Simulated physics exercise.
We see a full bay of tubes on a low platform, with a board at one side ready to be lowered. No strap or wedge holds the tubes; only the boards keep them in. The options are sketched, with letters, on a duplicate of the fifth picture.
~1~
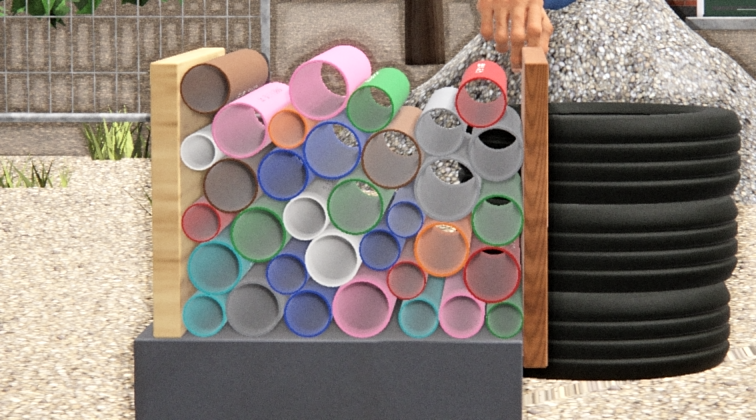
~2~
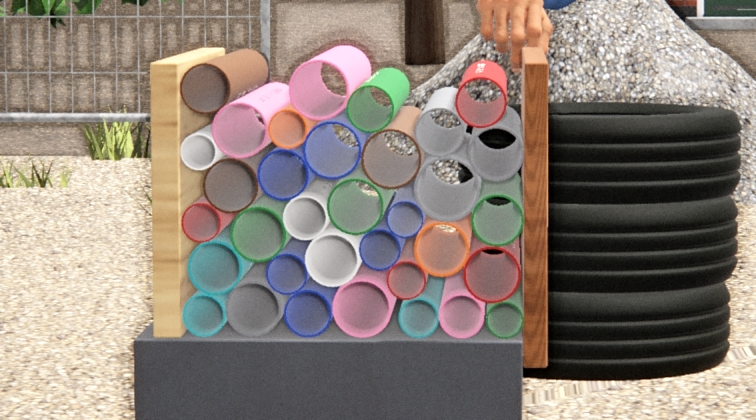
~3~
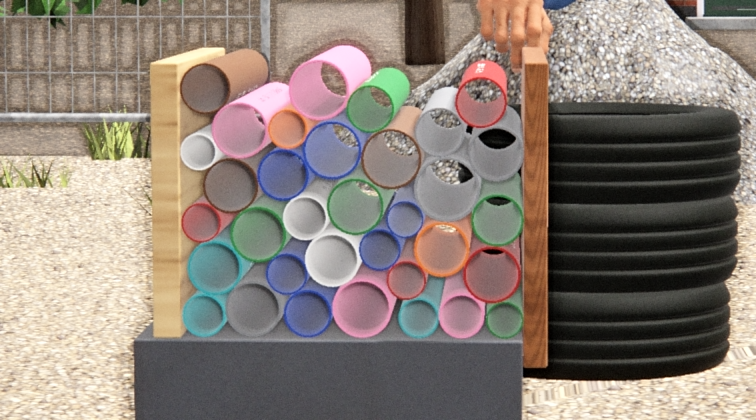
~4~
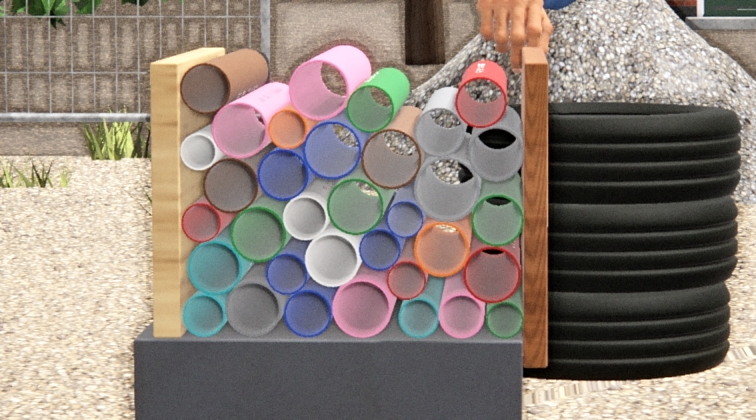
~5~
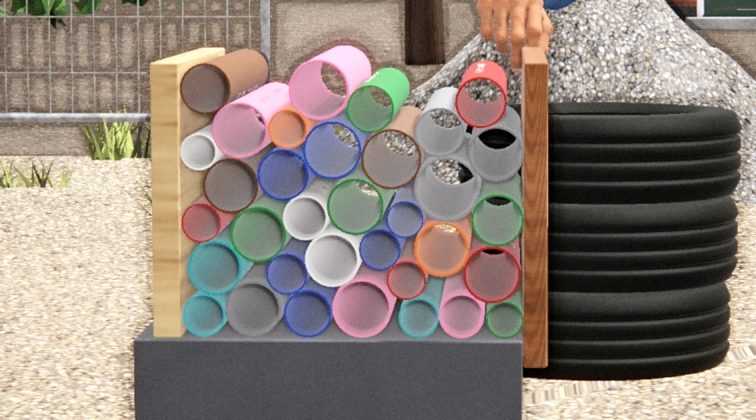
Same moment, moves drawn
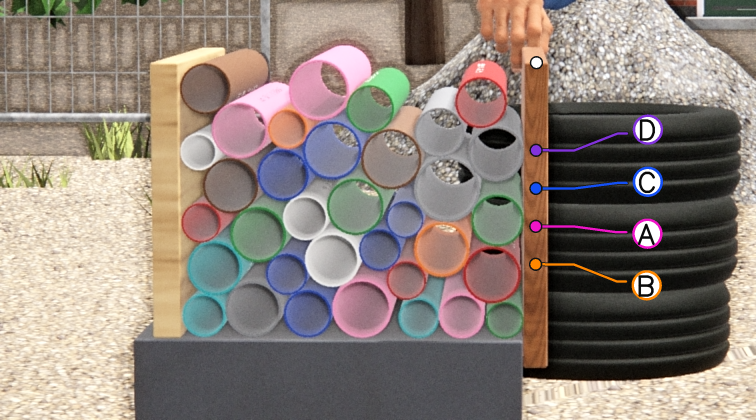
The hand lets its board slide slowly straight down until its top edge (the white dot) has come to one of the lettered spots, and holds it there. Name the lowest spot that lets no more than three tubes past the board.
It can be let down to A.
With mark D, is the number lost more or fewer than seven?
Fewer than seven.
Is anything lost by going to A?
At A: Yes.
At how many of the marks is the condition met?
Three of them.
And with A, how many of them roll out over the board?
The count is two.
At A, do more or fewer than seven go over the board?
Fewer than seven.
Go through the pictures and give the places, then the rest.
A pink tube (319, 90); side board (533, 192), in the first picture.
Side board (533, 192), in the second picture.
A pink tube (461, 316); a red tube (492, 275), in the third picture.
A green tube (497, 220); a blue tube (405, 219), in the fourth picture.
A pink tube (319, 90); side board (533, 192), in the fifth picture.
On the copy, A at (535, 227); B at (535, 264); C at (535, 189); D at (536, 150); the white dot at (536, 63).
On A. First, top of the board (524, 140).
Then, top of the board (524, 224).
Finally, top of the board (524, 225), two out over the board.
By contrast, B more than three out over the board; C none out over the board; D none out over the board.
